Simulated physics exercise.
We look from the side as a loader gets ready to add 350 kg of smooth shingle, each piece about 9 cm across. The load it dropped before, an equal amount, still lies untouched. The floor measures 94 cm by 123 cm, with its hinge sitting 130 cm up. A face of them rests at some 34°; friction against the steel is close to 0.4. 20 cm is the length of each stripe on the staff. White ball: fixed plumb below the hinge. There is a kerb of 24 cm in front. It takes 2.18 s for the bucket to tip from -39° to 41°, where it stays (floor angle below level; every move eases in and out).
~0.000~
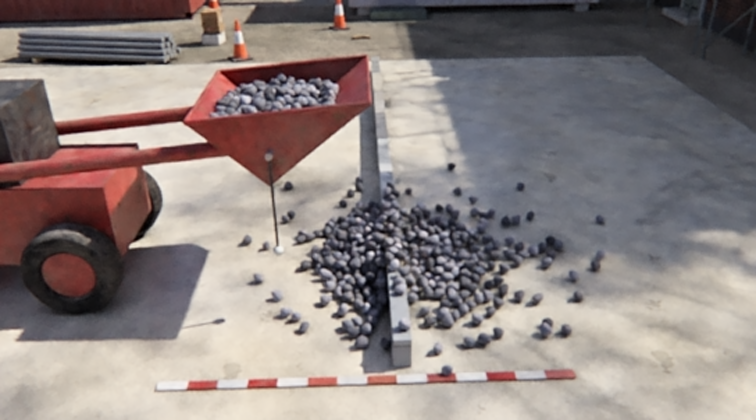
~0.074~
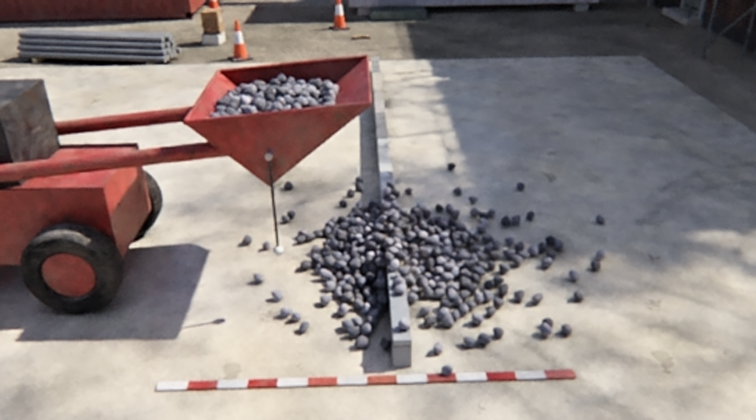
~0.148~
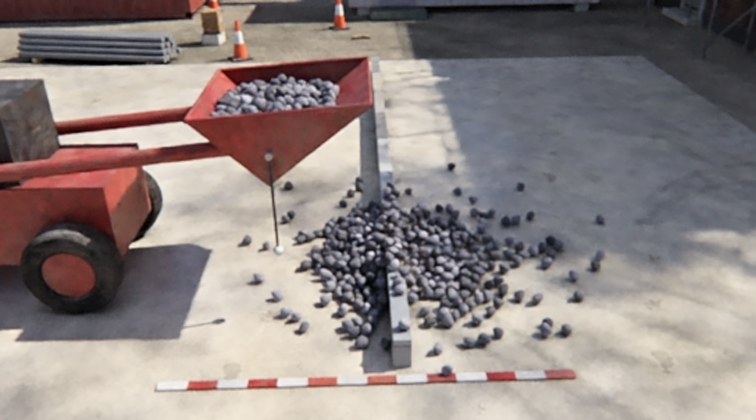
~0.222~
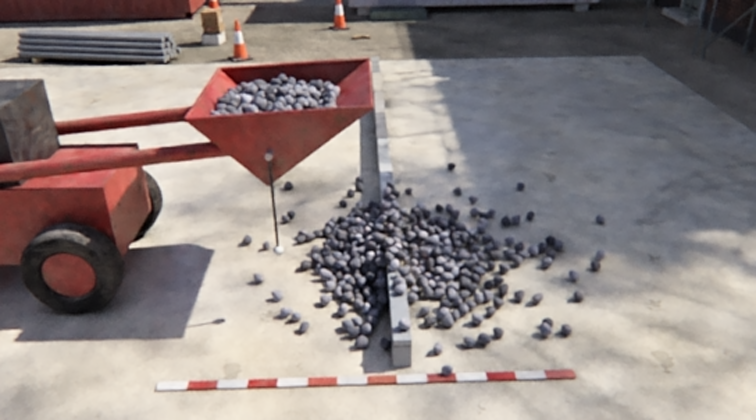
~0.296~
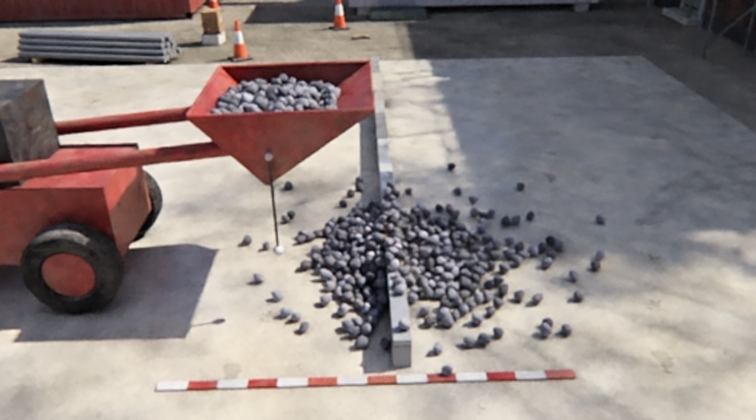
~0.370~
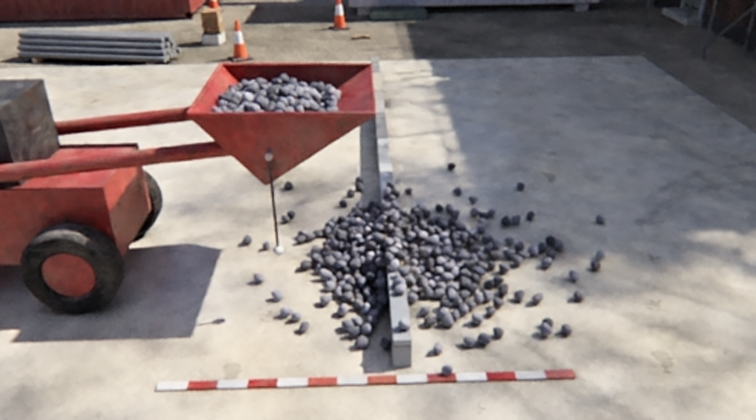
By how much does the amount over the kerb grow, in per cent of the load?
About 52 per cent.
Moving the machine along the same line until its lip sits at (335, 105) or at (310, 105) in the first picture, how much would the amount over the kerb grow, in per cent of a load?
Near 10 in a hundred, then near 0 in a hundred.
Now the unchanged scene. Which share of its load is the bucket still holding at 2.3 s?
10 % still inside.
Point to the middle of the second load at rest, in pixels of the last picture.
Near (392, 247).
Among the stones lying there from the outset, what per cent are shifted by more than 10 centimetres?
Some 10 percent, give or take.
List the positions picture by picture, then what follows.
The first frame shows lip at (371, 103), floor tilted -39°, highest stones at (283, 89). The earlier load is highest near (394, 230), 29 cm above ground level, 53 % on this side of the kerb, 47 % over the kerb.
In the second frame, the bucket is at -39°, its lip at (371, 104); the top of the load is at (283, 89); the stones move at 0.0 m/s on average.
In the third frame, the bucket is at -38°, its lip at (371, 105); the top of the load is at (270, 89); the stones move at 0.0 m/s on average.
In the fourth frame, the bucket is at -37°, its lip at (373, 107); the top of the load is at (270, 88); the stones move at 0.1 m/s on average.
The fifth frame shows lip at (374, 110), floor tilted -35°, highest stones at (263, 89); the stones move at 0.1 m/s on average.
In the sixth frame, the bucket is at -33°, its lip at (375, 114); the top of the load is at (258, 89); the stones move at 0.1 m/s on average.
After 1.6 s the floor is at 29°; in per cent of one load, 97 in the bucket, 57 on this side of the kerb, 47 over the kerb; the foremost stones are at (571, 245).
After 2.3 s the floor is at 41°; in per cent of one load, 10 in the bucket, 113 on this side of the kerb, 77 over the kerb; the foremost stones are at (571, 245).
After 2.6 s the floor is at 41°; in per cent of one load, 0 in the bucket, 106 on this side of the kerb, 94 over the kerb; the foremost stones are at (578, 256).
After 5.4 s the floor is at 41°; in per cent of one load, 0 in the bucket, 102 on this side of the kerb, 98 over the kerb; the foremost stones are at (585, 262). Net gain over the kerb, 52.
